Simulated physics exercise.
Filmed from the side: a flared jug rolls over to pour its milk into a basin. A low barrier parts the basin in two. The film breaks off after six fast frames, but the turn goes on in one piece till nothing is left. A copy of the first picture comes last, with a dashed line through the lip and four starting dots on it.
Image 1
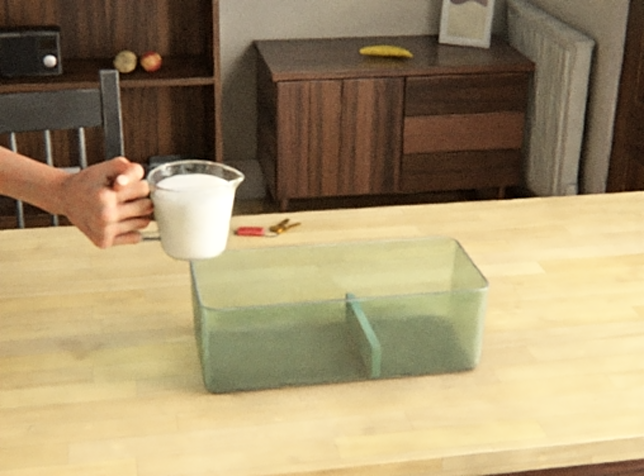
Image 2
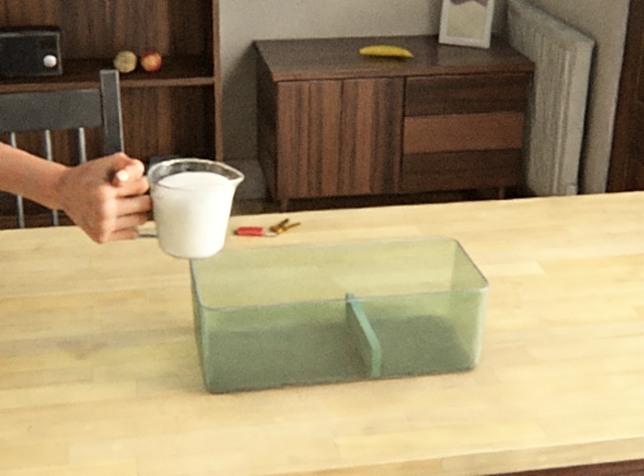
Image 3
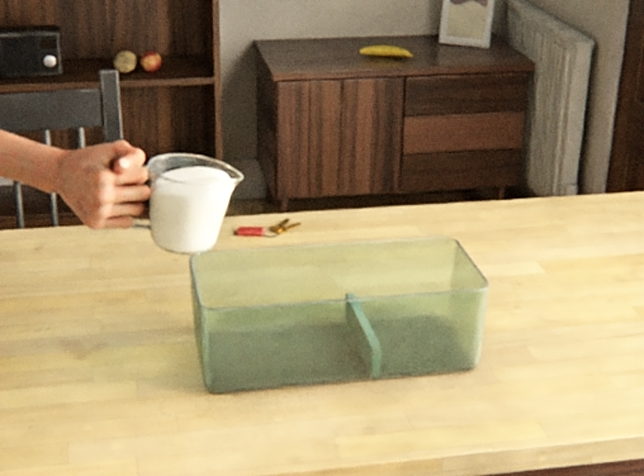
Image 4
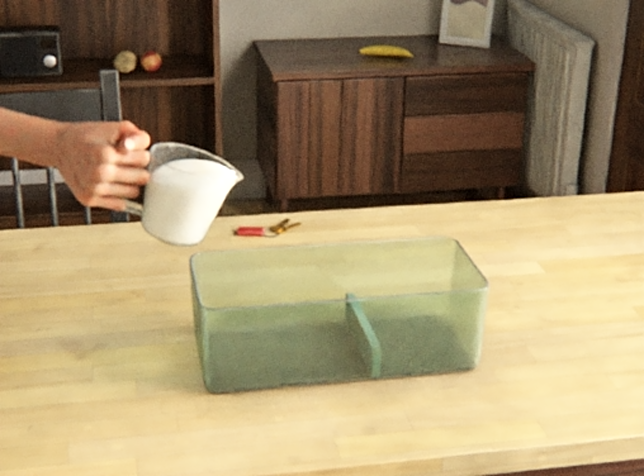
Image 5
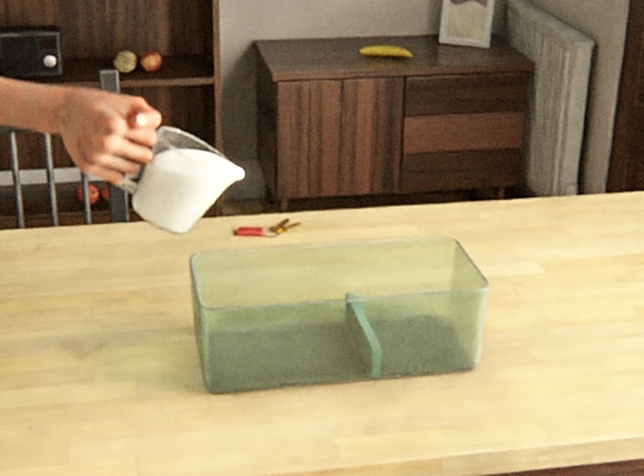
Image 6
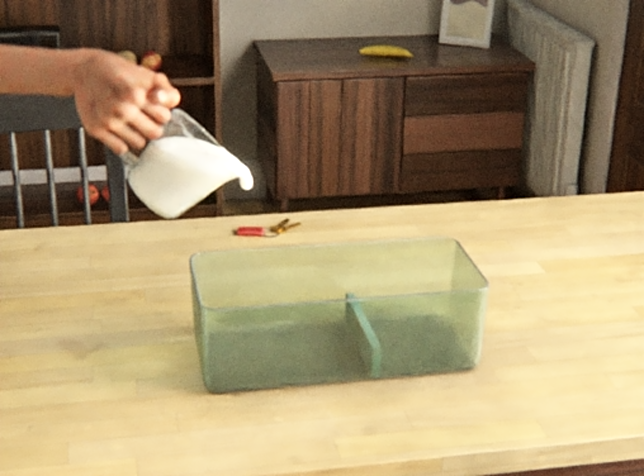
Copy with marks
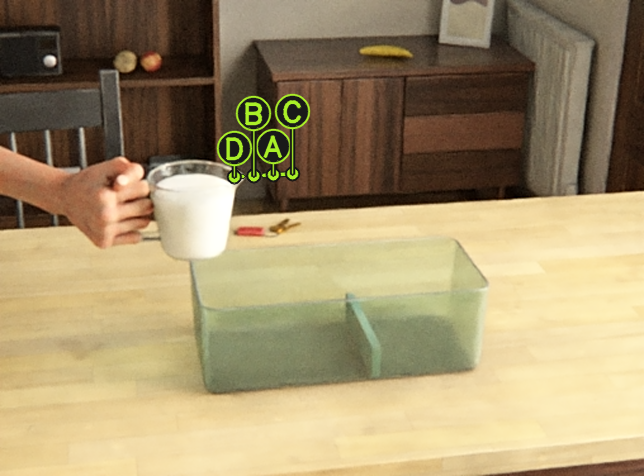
Hand tilting a glass jug of milk above a divided green basin on a wooden table, milk just emerging over the lip.
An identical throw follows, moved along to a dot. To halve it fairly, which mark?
A is best.
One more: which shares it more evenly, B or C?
Here it is spot C.
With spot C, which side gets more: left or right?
More ends on the right.
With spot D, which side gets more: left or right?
The left side.
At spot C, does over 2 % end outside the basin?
Yes.
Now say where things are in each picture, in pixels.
Upright, lip at (242, 176); basin from (204, 389) to (479, 365); top of the wall at (363, 319); nothing has left yet.
Tipped about 2°, lip at (242, 176); nothing has left yet.
Tipped about 8°, lip at (241, 176); nothing has left yet.
Tipped about 18°, lip at (241, 176); nothing has left yet.
Tipped about 31°, lip at (240, 176); milk is over the lip, down to (240, 176).
Tipped about 45°, lip at (240, 175); milk is over the lip, down to (246, 185).
On the marked copy, A at (273, 174); B at (253, 175); C at (292, 173); D at (234, 176).
With A, about 57 % ends left of the wall and 40 % right of it; 3 % is lost outside.
With B, about 89 % ends left of the wall and 4 % right of it; 7 % is lost outside.
With C, about 20 % ends left of the wall and 74 % right of it; 6 % is lost outside.
With D, about 80 % ends left of the wall and 7 % right of it; 13 % is lost outside.
